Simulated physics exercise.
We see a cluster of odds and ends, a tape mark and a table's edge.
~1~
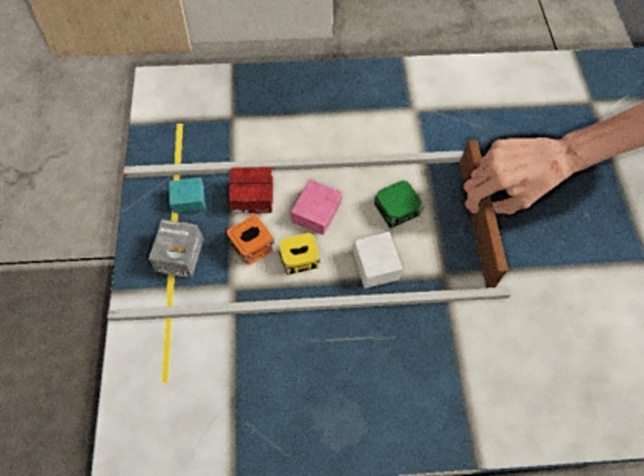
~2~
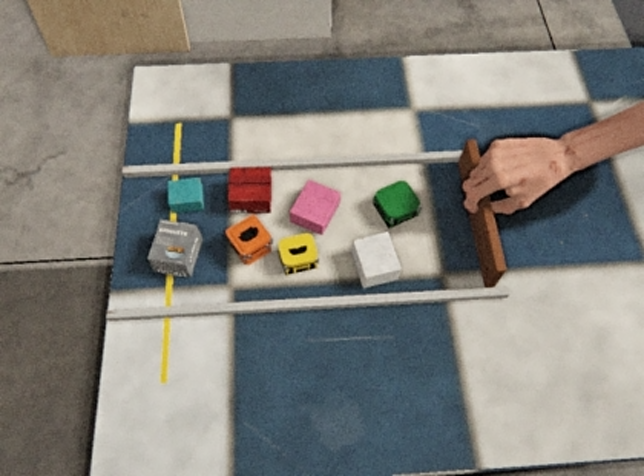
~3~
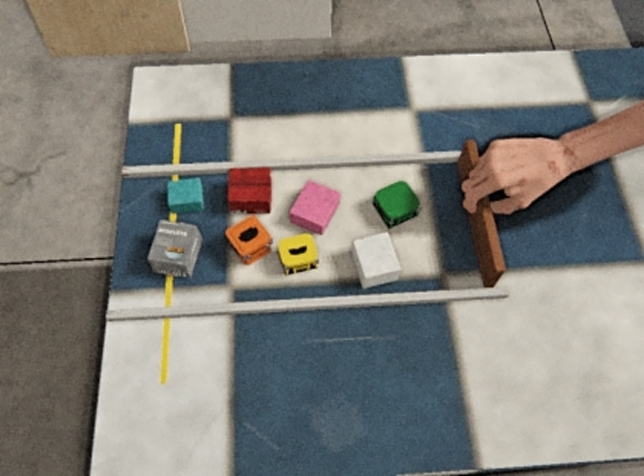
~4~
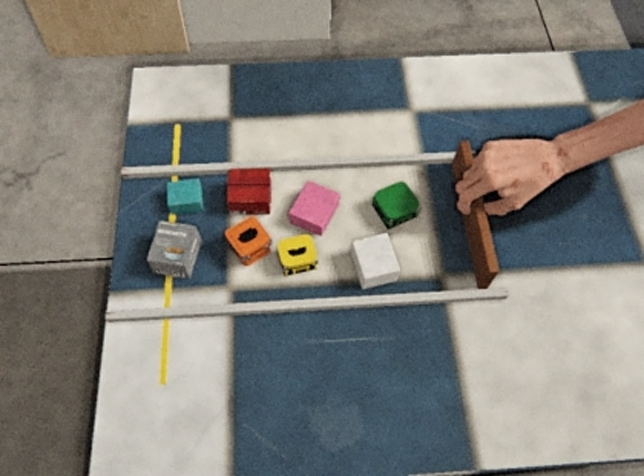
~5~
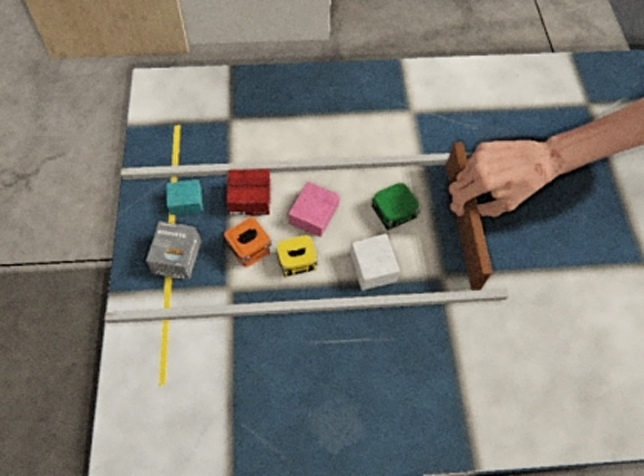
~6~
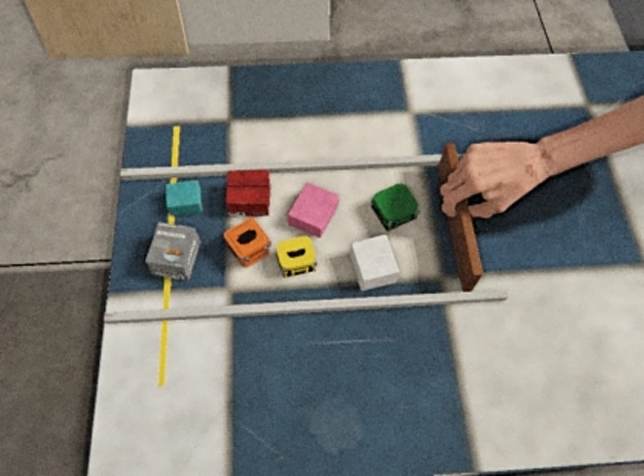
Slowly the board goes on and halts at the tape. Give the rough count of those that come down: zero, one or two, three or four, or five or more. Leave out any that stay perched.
Here the number that fall off is three or four.
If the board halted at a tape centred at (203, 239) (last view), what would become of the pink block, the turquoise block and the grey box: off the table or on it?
The pink block holds on, the turquoise block falls, the grey box drops off.
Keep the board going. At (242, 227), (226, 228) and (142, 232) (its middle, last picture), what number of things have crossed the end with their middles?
It would be 1, 2 and 6.
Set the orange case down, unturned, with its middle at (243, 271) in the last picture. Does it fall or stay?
Then it holds on.
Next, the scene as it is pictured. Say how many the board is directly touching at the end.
The number is 2.
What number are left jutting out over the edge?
Overhanging: 2.
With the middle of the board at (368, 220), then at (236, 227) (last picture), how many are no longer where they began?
First 3, then 8.
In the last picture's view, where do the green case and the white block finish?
Near (152, 214) and (147, 273).
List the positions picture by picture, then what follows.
Grey box (177, 249); turquoise block (187, 196); orange case (251, 241); board (481, 212); tape (173, 239), in the first picture.
Turquoise block (186, 195); red box (251, 190), in the second picture.
Orange case (250, 241); green case (396, 204), in the third picture.
Grey box (175, 250); board (473, 213), in the fourth picture.
Turquoise block (185, 197); yellow case (297, 257), in the fifth picture.
Grey box (174, 251); turquoise block (184, 198); orange case (248, 243); board (458, 216); tape (170, 241), in the sixth picture.
Soon after, none off yet; grey box at rest near (174, 251); turquoise block at rest near (184, 198); orange case at rest near (248, 243).
After that, none off yet; grey box displaced about its own width near (129, 261); turquoise block displaced well along near (130, 193); orange case displaced well along near (165, 245).
In the end, the number that fall off is three or four; gone, red box, orange case, turquoise block and grey box.
